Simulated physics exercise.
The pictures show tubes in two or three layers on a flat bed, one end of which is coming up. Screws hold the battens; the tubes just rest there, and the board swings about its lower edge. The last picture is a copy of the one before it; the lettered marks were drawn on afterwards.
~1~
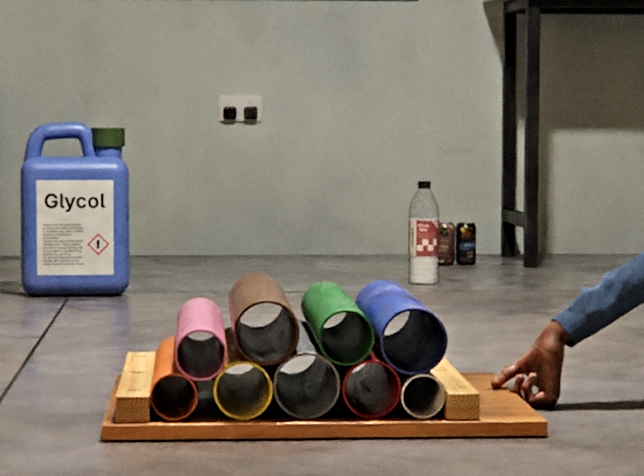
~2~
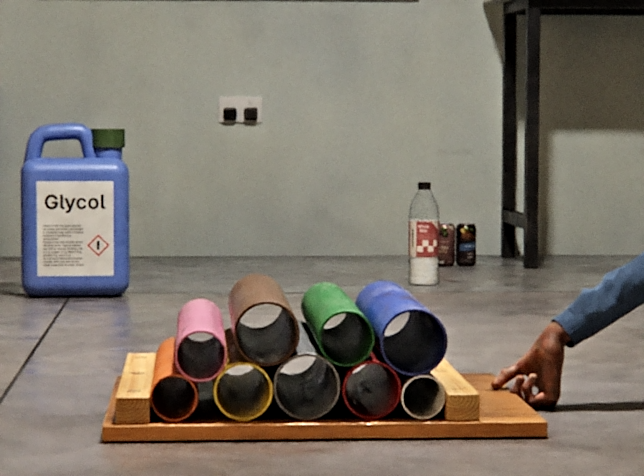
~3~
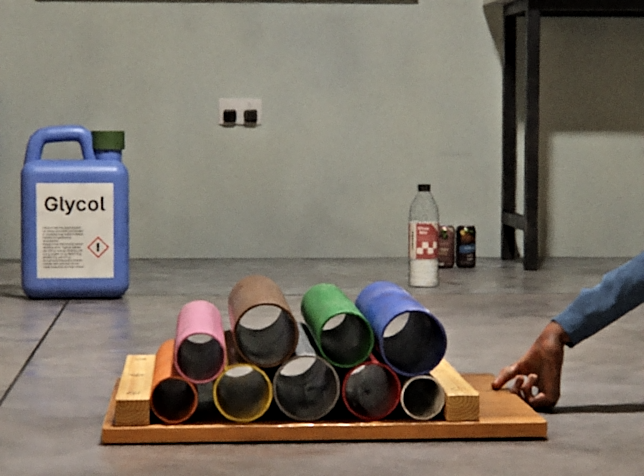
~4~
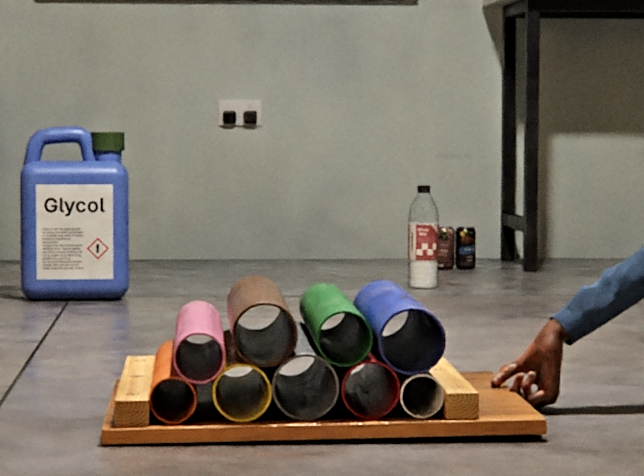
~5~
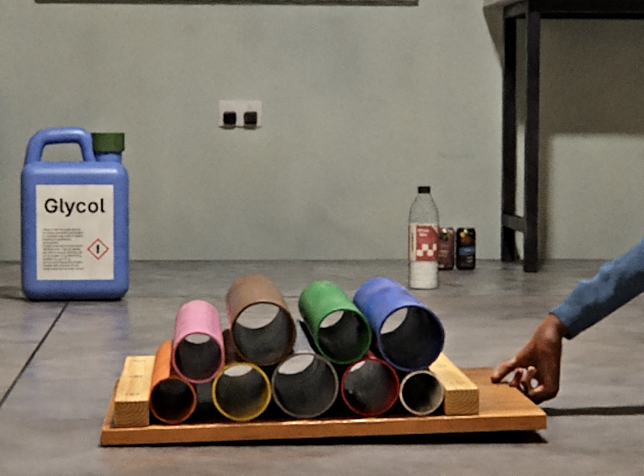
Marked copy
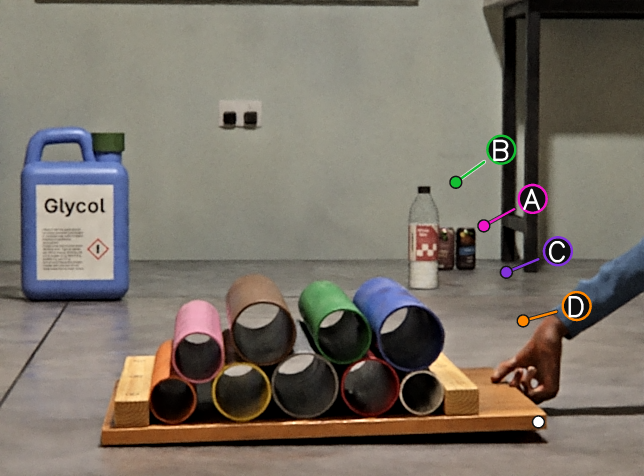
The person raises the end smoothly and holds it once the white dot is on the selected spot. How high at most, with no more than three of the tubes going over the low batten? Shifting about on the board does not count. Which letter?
B is the limit.
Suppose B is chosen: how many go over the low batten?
It comes to two.
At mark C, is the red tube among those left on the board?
Yes.
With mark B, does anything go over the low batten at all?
Yes, at B.
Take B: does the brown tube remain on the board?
The brown tube: No.
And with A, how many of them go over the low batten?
The count is two.
On the marked copy, A at (484, 226); B at (456, 182); C at (506, 272); D at (523, 321); the white dot at (539, 422).
With B. Early on, board at 20°.
Further on, board at 36°.
At the end, board at 36°, two over the low batten (pink, brown).
As for the rest, A two over the low batten (pink, brown); C two over the low batten (pink, brown); D one over the low batten (pink).
